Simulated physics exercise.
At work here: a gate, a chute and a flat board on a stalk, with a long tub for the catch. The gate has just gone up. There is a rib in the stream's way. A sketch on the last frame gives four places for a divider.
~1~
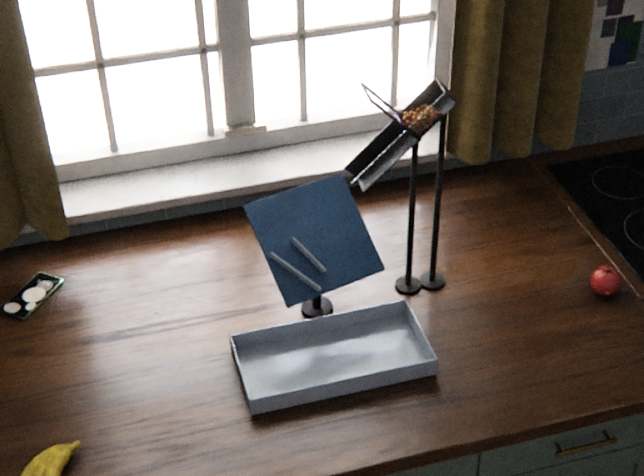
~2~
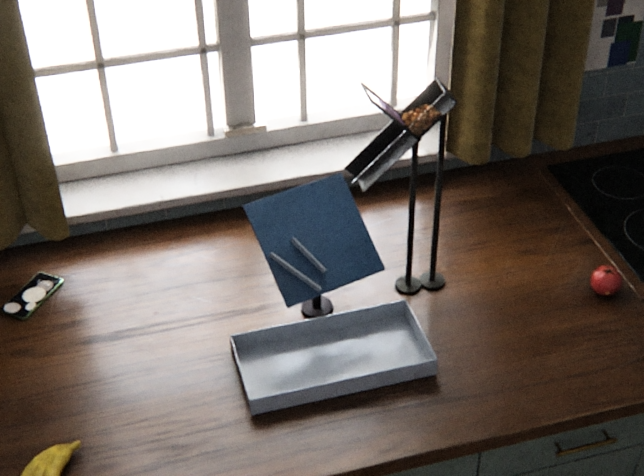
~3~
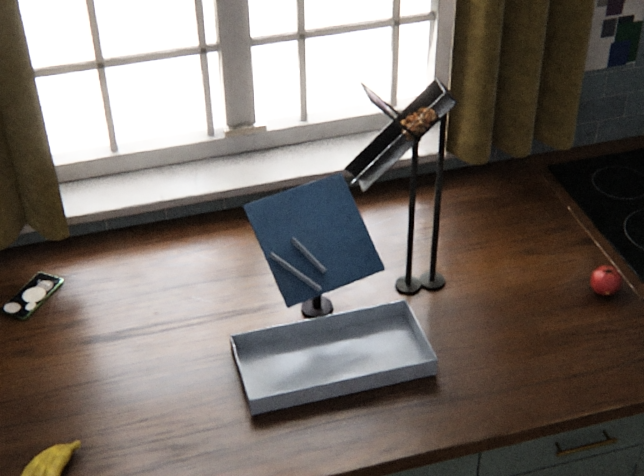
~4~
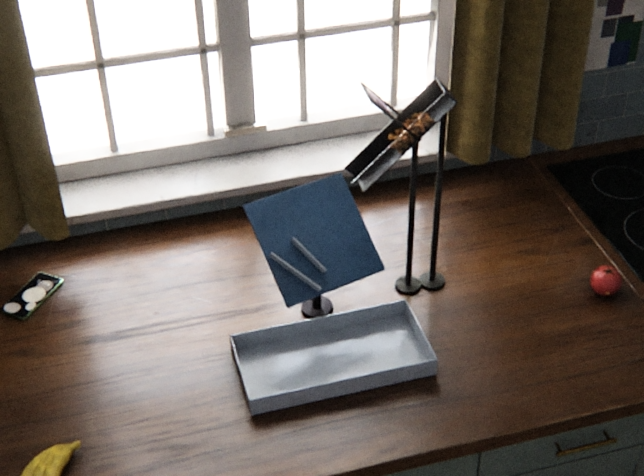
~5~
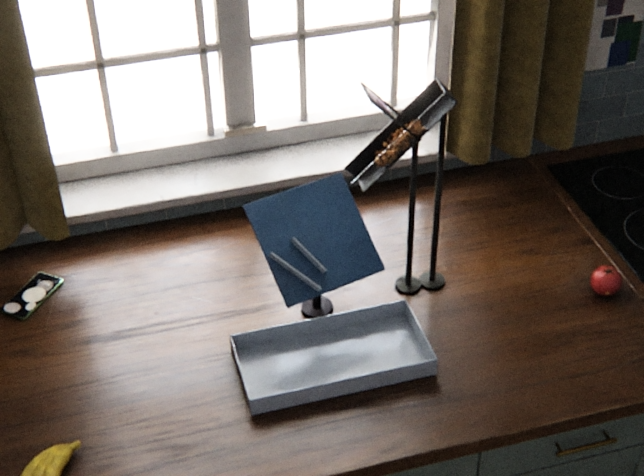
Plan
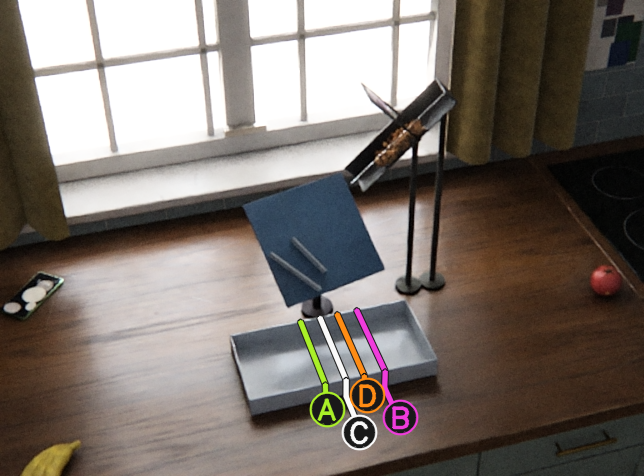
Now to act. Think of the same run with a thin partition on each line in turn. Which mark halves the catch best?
I would pick line B.
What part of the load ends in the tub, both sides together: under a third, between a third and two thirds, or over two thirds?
Over two thirds.
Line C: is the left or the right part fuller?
More lands on the right.
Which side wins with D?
The right side.
On the marked copy, line A crosses the front rim at (325, 383); line B crosses the front rim at (384, 370); line C crosses the front rim at (345, 379); line D crosses the front rim at (364, 375).
If A is chosen, of what is caught, a stray few on the left of the divider, nearly all on the right.
If B is chosen, of what is caught, about two thirds on the left of the divider, about a third on the right.
If C is chosen, of what is caught, none on the left of the divider, all on the right.
If D is chosen, of what is caught, a small part on the left of the divider, most on the right.
